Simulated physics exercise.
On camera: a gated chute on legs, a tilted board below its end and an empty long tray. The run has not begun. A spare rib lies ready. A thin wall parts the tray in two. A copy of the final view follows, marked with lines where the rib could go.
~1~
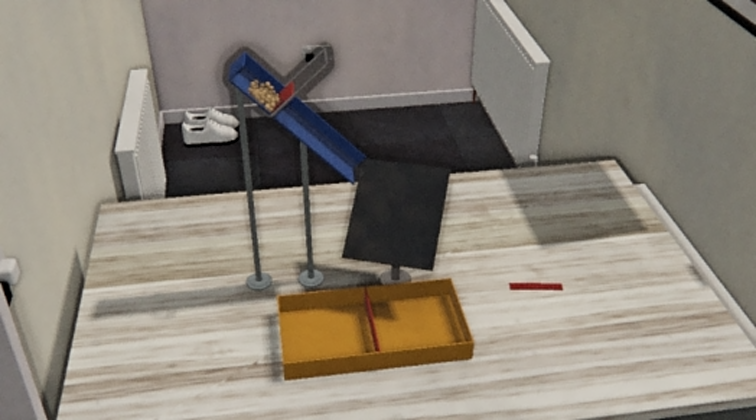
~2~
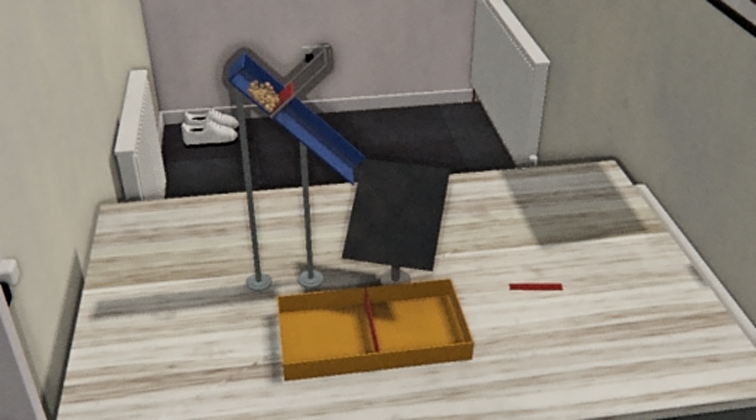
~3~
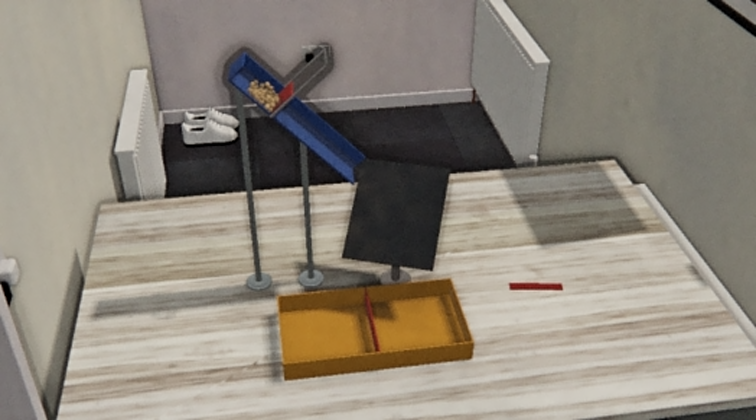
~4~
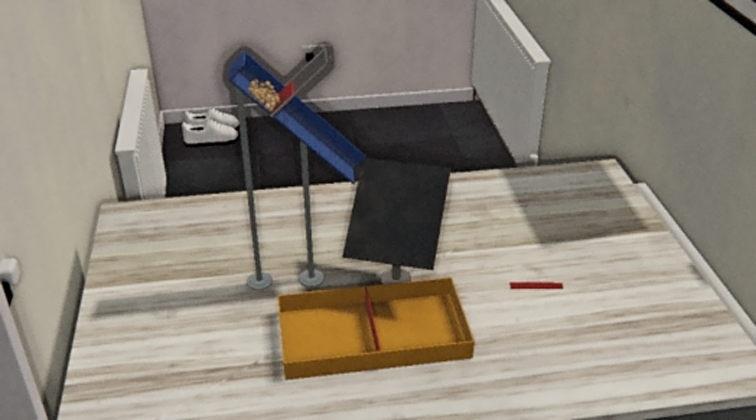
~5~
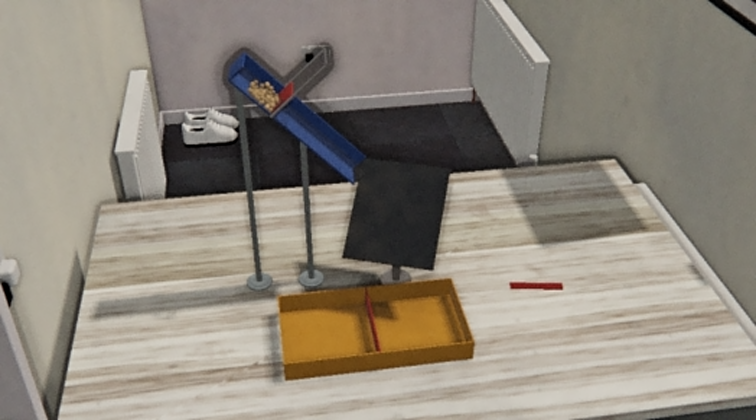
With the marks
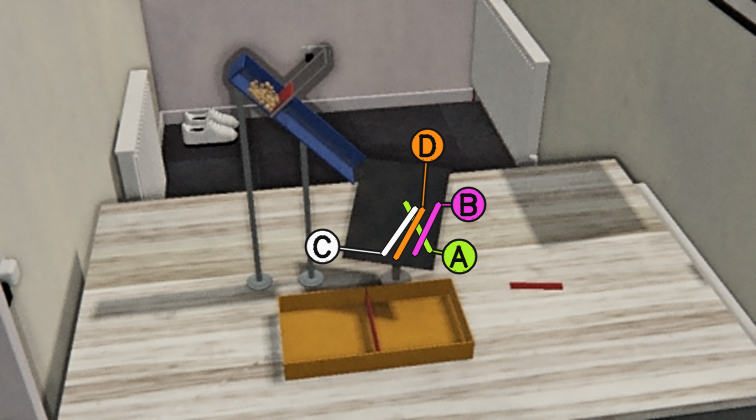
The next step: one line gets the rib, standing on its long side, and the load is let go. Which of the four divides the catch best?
The best line is D.
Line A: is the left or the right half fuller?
The right half.
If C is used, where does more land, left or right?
More lands on the left.
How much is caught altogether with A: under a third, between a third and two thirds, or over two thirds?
It is over two thirds.
On the marked copy, line A from (405, 203) to (429, 250); line B from (438, 204) to (414, 253); line C from (415, 208) to (383, 253); line D from (422, 209) to (396, 257).
Choosing A, of what is caught, about a quarter in the left half, most in the right.
Choosing B, of what is caught, a small part in the left half, most in the right.
Choosing C, of what is caught, most in the left half, about a quarter in the right.
Choosing D, of what is caught, about a third in the left half, about two thirds in the right.
